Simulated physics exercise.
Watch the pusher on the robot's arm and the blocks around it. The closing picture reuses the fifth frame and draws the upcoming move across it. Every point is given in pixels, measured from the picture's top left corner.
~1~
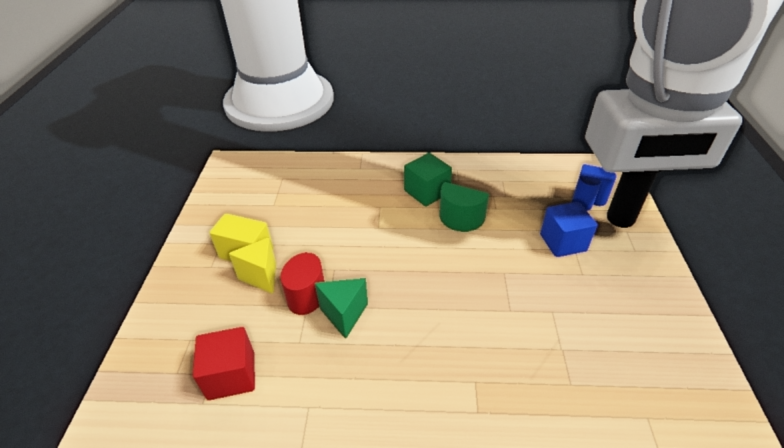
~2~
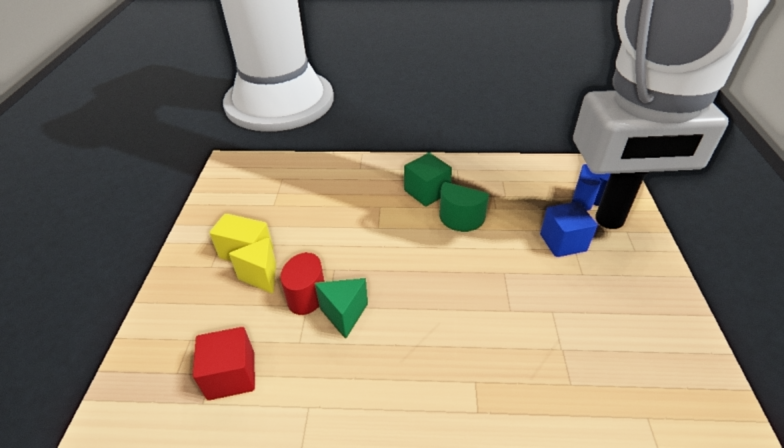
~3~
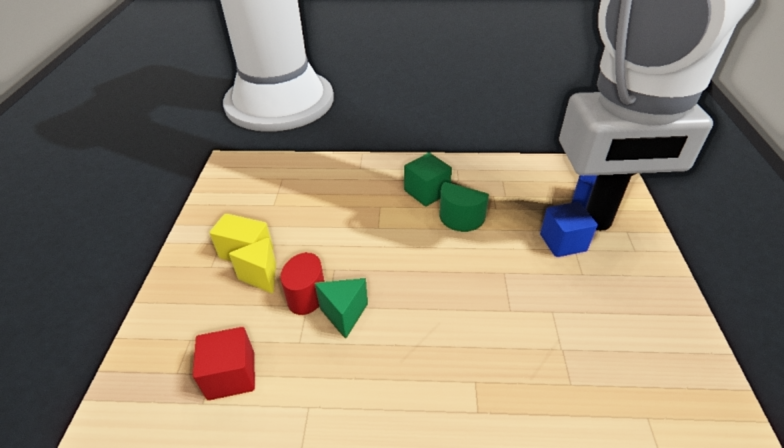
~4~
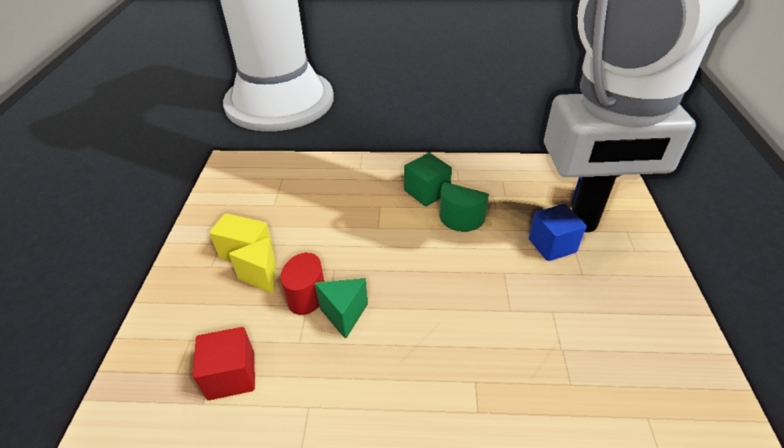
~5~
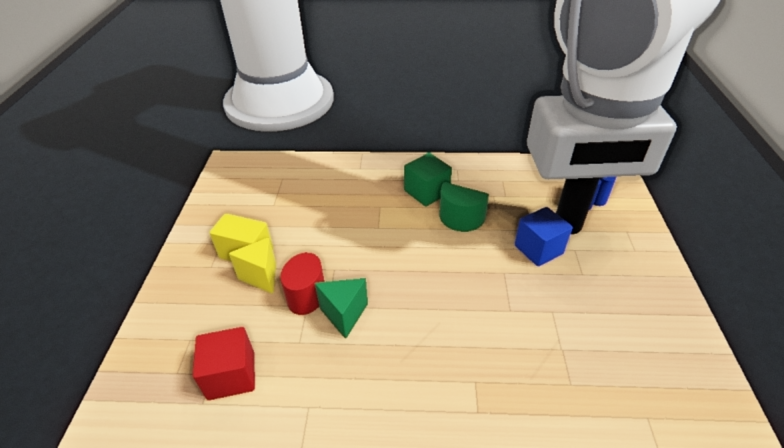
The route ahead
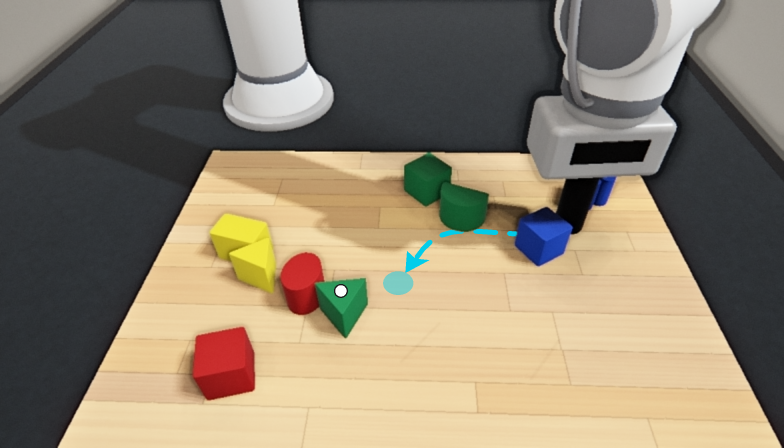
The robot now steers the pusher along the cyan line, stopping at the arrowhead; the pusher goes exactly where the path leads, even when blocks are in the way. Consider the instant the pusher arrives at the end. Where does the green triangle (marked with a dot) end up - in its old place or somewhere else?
Right where it was.
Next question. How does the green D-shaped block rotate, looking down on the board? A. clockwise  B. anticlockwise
My answer is option A.
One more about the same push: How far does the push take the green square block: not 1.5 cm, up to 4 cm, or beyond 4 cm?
Below 1.5 cm.
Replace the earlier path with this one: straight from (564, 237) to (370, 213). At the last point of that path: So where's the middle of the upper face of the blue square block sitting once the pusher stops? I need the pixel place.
It will likely be found at (522, 228).
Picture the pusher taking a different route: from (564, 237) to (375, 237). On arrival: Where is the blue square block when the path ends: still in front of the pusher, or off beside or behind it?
The block lies off to the side or behind.
The drawn path runs from (564, 237) through (496, 233) and (434, 239) to (398, 283); the dot is on the green triangle.
What follows on the original path. One third of the way, pusher (498, 222); blue square block (518, 231), turned 50° anticlockwise.
Two thirds of the way, pusher (434, 229); green square block (421, 162), turned 30° clockwise; green D-shaped block (419, 190), turned 30° clockwise; blue square block (518, 231), turned 50° anticlockwise.
At the end, pusher (398, 272); green triangle not moved; green square block (421, 162), turned 30° clockwise; green D-shaped block (419, 190), turned 30° clockwise; blue square block (518, 231), turned 50° anticlockwise.
